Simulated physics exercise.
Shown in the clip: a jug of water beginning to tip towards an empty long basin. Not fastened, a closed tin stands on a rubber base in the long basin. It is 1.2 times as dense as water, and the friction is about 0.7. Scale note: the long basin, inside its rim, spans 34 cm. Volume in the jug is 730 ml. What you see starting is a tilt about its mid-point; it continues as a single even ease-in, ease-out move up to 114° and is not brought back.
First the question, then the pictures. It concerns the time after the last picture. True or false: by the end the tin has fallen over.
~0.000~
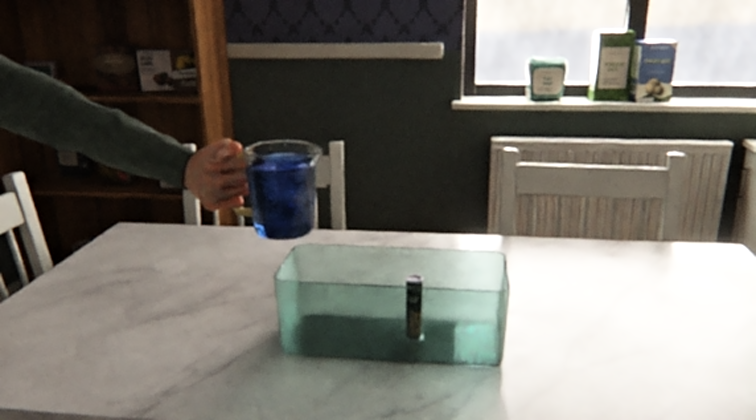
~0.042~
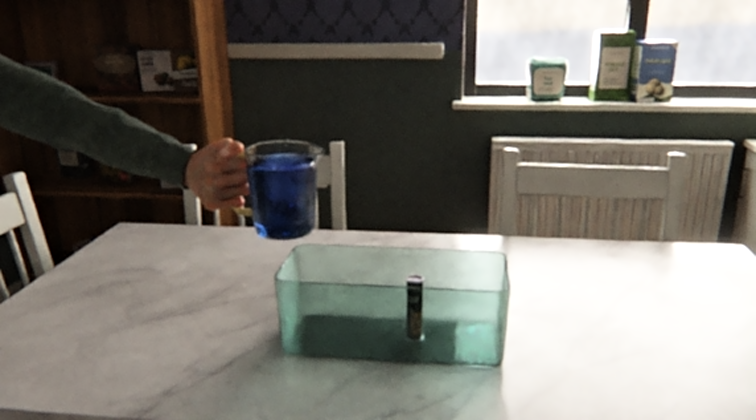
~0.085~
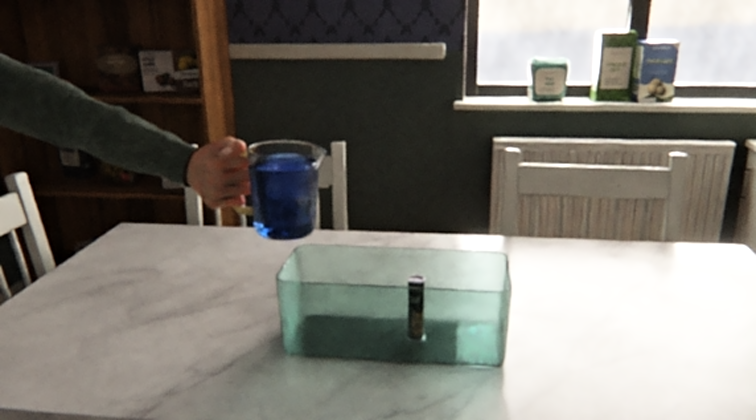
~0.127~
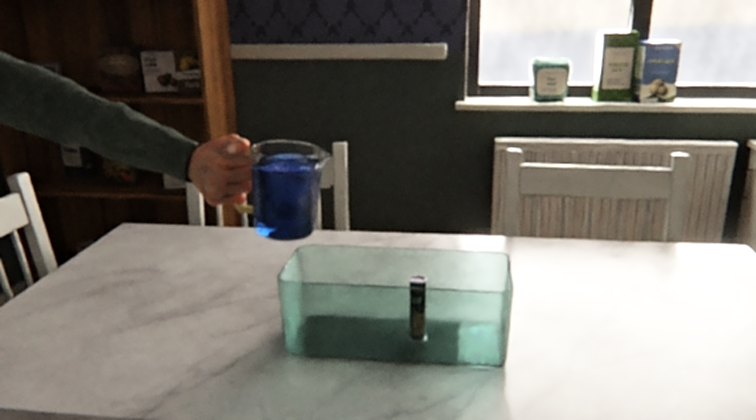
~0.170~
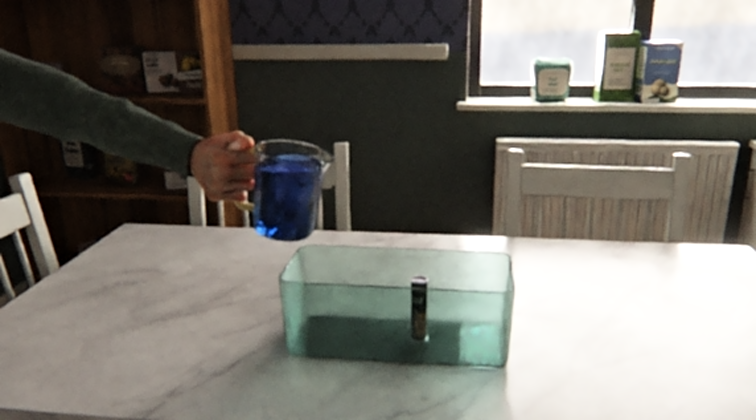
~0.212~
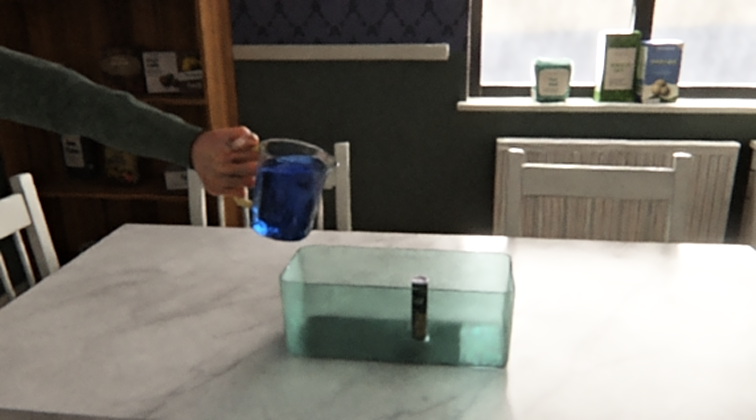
False.
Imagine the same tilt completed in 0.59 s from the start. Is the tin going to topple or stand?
Then it holds its balance.
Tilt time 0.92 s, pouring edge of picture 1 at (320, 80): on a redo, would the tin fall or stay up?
After that, the tin overturns.
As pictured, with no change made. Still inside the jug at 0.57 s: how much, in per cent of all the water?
Roughly 74 %.
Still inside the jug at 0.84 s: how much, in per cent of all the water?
Roughly 16 percent remains.
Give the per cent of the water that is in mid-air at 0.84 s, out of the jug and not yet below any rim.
Near 14 percent.
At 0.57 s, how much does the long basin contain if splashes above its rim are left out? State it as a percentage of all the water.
Some 8 per cent.
Then, 0.57 s in, the tilt is 79° and 74 per cent is still to pour; the tin stands where it began.
Then, 0.84 s in, the tilt is 112° and 17 per cent is still to pour; the tin stands where it began.
Then, 1.12 s in, the tilt is 114° and 0 per cent is still to pour; the tin stands where it began.
Then, 1.42 s in, the tilt is 114° and 0 per cent is still to pour; the tin stands where it began.
Finally, the tin stands where it began.
